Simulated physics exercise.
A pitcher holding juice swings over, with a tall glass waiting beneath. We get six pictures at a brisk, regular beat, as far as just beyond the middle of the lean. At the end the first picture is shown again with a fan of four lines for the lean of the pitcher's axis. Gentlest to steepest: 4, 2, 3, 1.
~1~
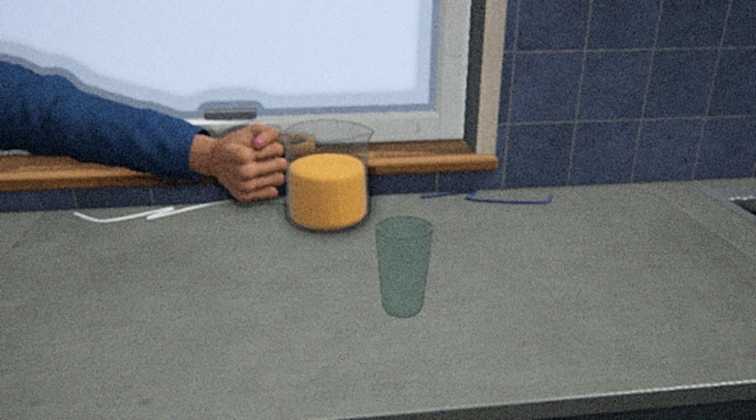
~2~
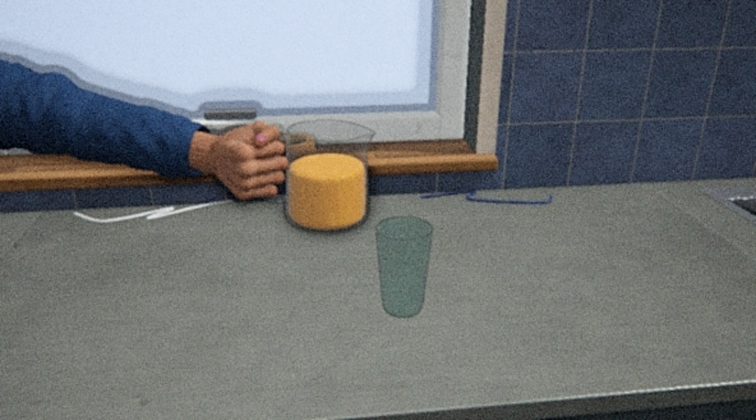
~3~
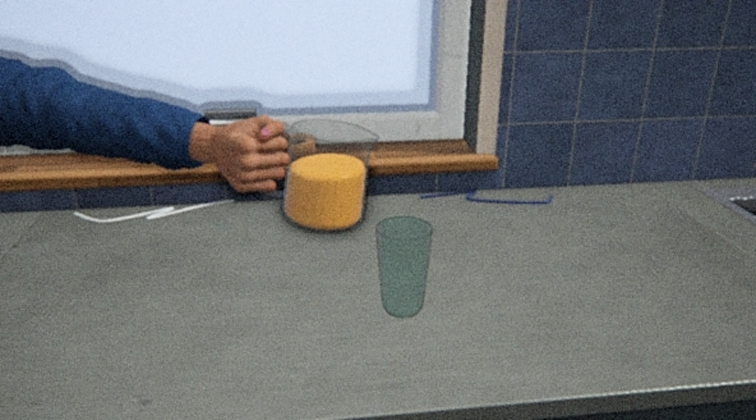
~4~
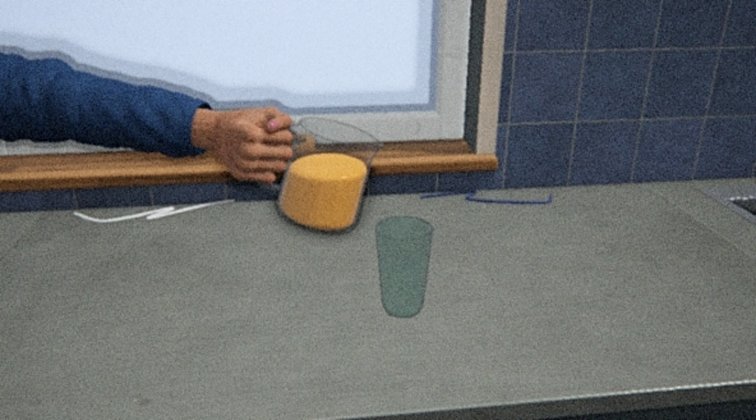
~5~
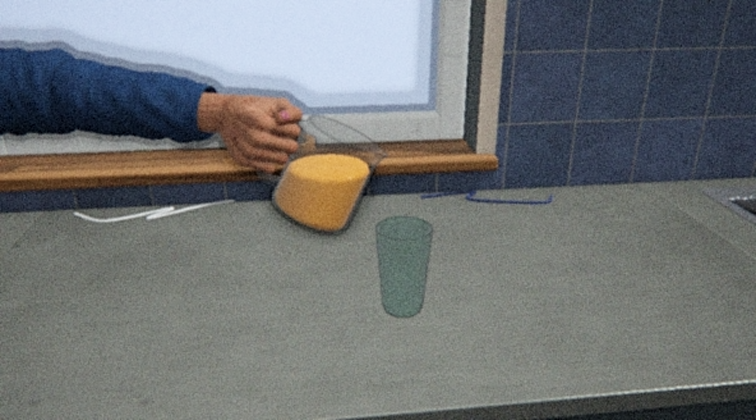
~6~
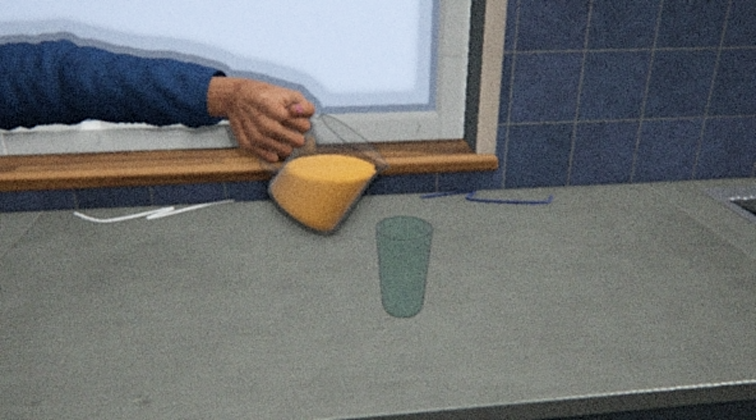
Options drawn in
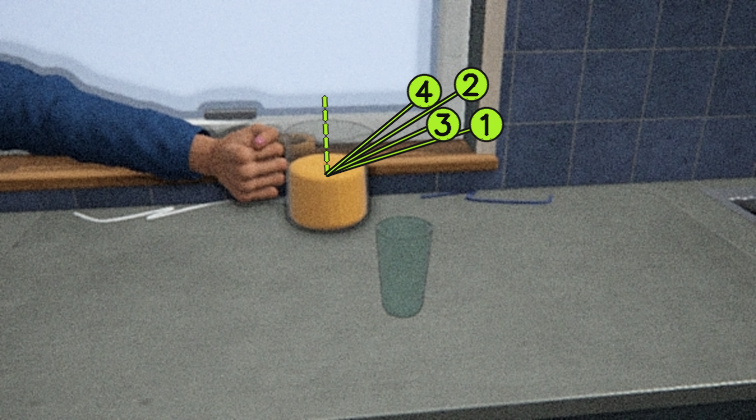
At the start, a hand in a blue sleeve holds a clear pitcher of orange juice upright by a window, behind an empty greenish glass on a gray counter. The hand then rises and shifts slightly right, tilting the pitcher steadily rightward, while the juice stays inside and the glass remains still.
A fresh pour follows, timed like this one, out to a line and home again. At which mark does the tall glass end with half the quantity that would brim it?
3 is best.
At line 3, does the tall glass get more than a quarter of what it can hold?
Yes, it does.
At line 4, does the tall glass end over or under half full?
Under.
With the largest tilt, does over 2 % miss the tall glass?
No.
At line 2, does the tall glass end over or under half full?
Under.
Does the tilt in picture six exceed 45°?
No, it does not.
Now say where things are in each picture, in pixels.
Upright, lip at (372, 131); rim of the tall glass round (404, 227); nothing has left yet.
Upright, lip at (374, 132); nothing has left yet.
Tipped about 7°, lip at (377, 137); nothing has left yet.
Tipped about 16°, lip at (382, 144); nothing has left yet.
Tipped about 26°, lip at (386, 154); nothing has left yet.
Tipped about 37°, lip at (388, 165); nothing has left yet.
On the marked copy, 1 at (470, 129); 2 at (456, 93); 3 at (426, 128); 4 at (412, 104).
If 1 is chosen, the tall glass ends with about 72 % of what it can hold.
If 2 is chosen, the tall glass ends with about 29 % of what it can hold.
If 3 is chosen, the tall glass ends with about 50 % of what it can hold.
If 4 is chosen, the tall glass ends with about 12 % of what it can hold.
